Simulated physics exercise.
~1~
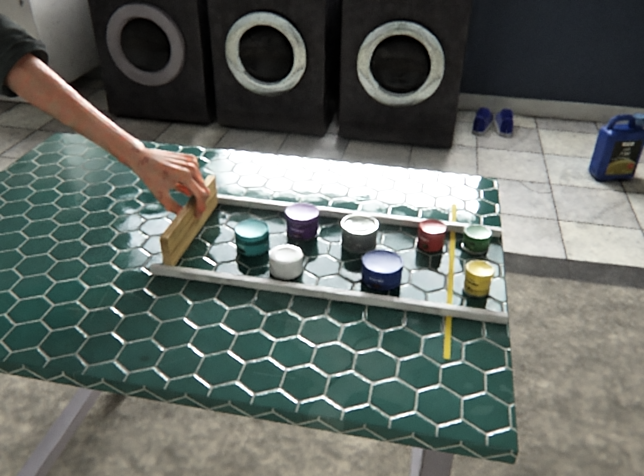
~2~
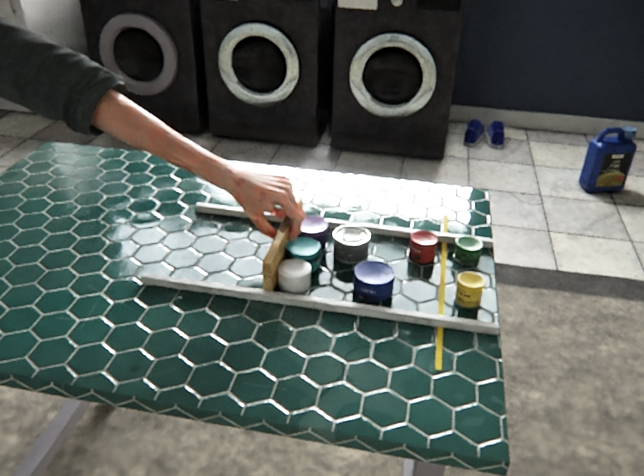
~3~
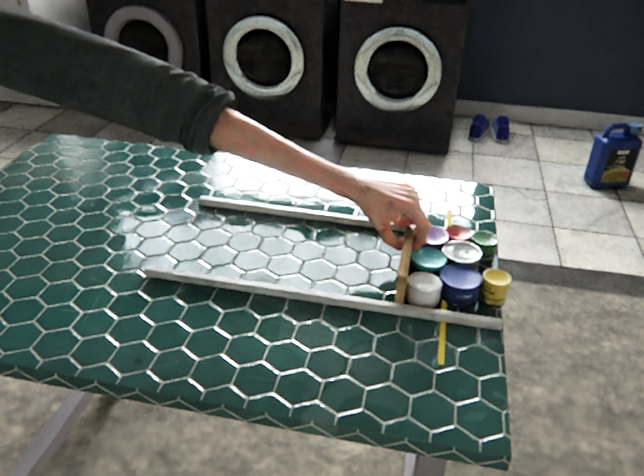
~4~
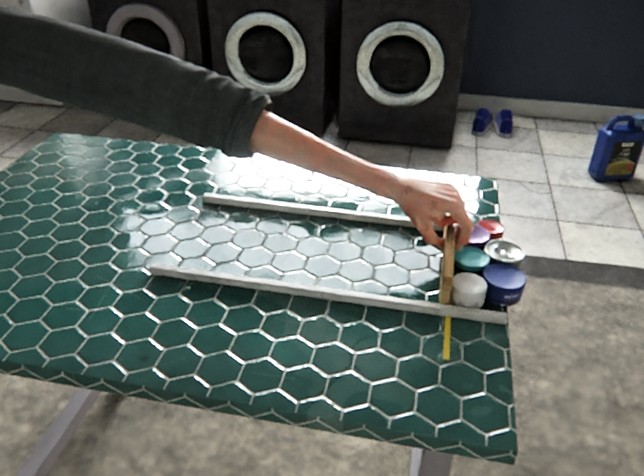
A hand slid an upright wooden board rightward along a green tiled table, gathering a scatter of small paint pots and bunching them at the far end, until it reached the yellow tape, by which point the yellow and green pots had gone over the edge.
